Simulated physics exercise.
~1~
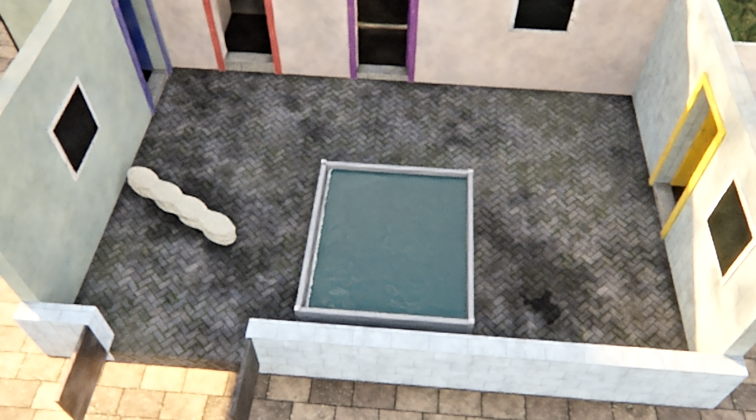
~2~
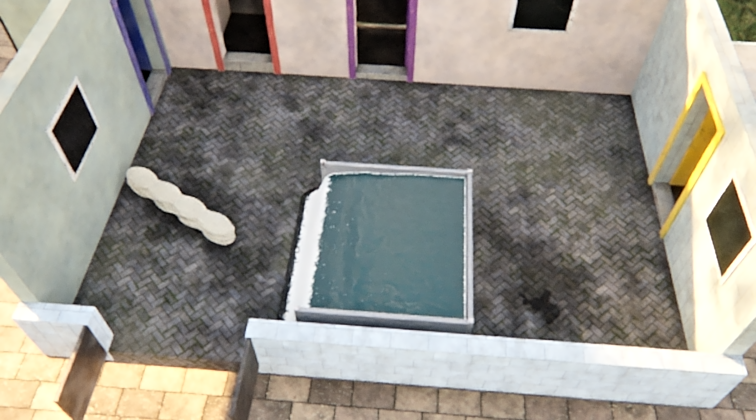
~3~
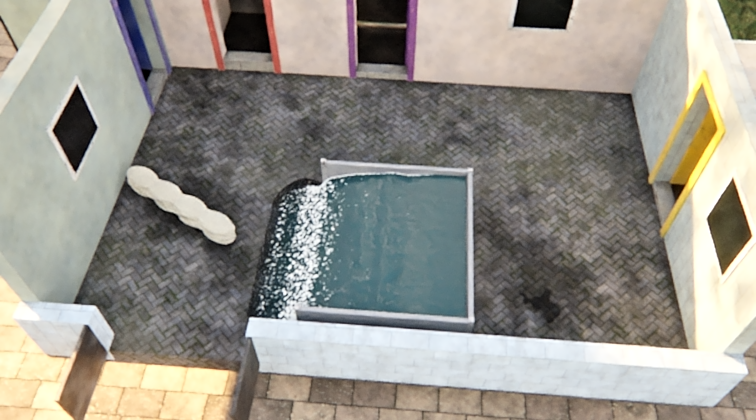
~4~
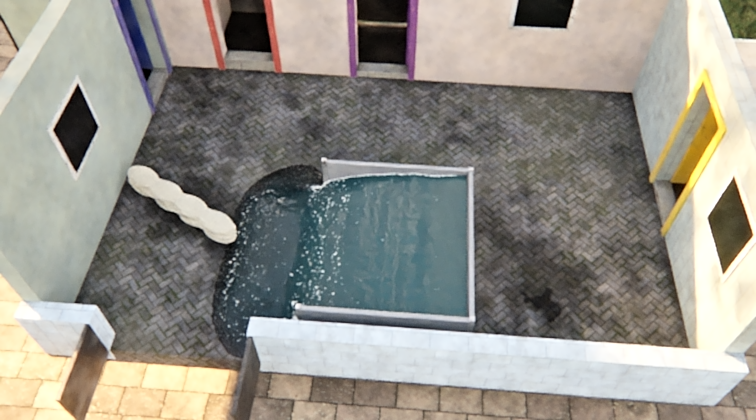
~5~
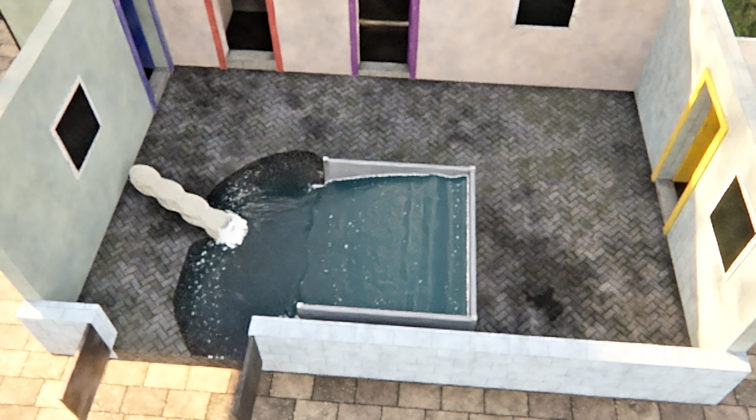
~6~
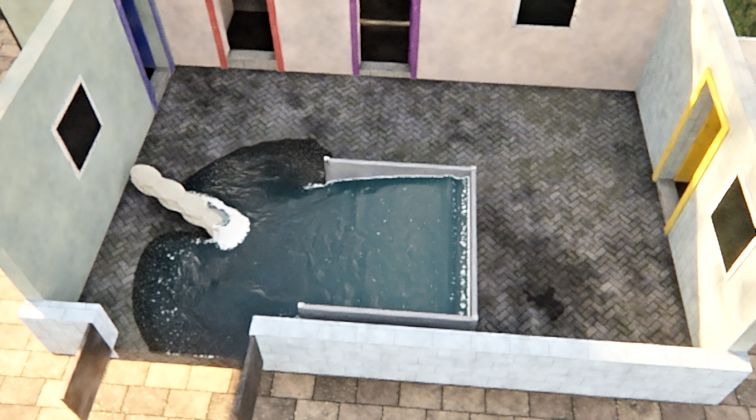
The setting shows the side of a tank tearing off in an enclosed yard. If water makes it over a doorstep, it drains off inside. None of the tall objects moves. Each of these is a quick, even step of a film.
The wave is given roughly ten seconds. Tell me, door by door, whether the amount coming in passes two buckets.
My prediction: The red door will pass two buckets at most, the purple door will pass two buckets at most, the yellow door will pass two buckets at most, the blue door will pass more than two buckets.
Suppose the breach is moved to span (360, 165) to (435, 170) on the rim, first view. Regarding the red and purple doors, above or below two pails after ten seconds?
Against the threshold, red misses it and purple beats it.
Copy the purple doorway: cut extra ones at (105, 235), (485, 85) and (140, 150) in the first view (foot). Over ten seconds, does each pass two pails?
First crosses the line, second stays short of it, third crosses the line.
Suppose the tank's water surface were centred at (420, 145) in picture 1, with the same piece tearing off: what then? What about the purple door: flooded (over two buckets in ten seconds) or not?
Purple falls short.
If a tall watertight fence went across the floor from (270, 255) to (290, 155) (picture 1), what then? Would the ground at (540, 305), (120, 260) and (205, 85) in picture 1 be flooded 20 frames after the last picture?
Taking the points in the order given, they are high and dry, inundated and inundated.
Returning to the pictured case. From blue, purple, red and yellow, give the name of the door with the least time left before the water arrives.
The blue door, I reckon.
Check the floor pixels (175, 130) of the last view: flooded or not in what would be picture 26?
It'll be soaked.
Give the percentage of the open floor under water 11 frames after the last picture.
That should be about 35 %.
A moment on, water covers 30 % of the floor; the red door not reached, the purple door not reached, the yellow door not reached, the blue door not reached.
Next, water covers 35 % of the floor; the red door not reached, the purple door not reached, the yellow door not reached, the blue door wet at the sill, nothing in.
Then, water covers 40 % of the floor; the red door wet at the sill, nothing in, the purple door wet at the sill, nothing in, the yellow door not reached, the blue door over two buckets in.
Later, water covers 75 % of the floor; the red door under two buckets in, the purple door wet at the sill, nothing in, the yellow door not reached, the blue door over two buckets in.
In the end, water covers 90 % of the floor; the red door under two buckets in, the purple door wet at the sill, nothing in, the yellow door wet at the sill, nothing in, the blue door over two buckets in.
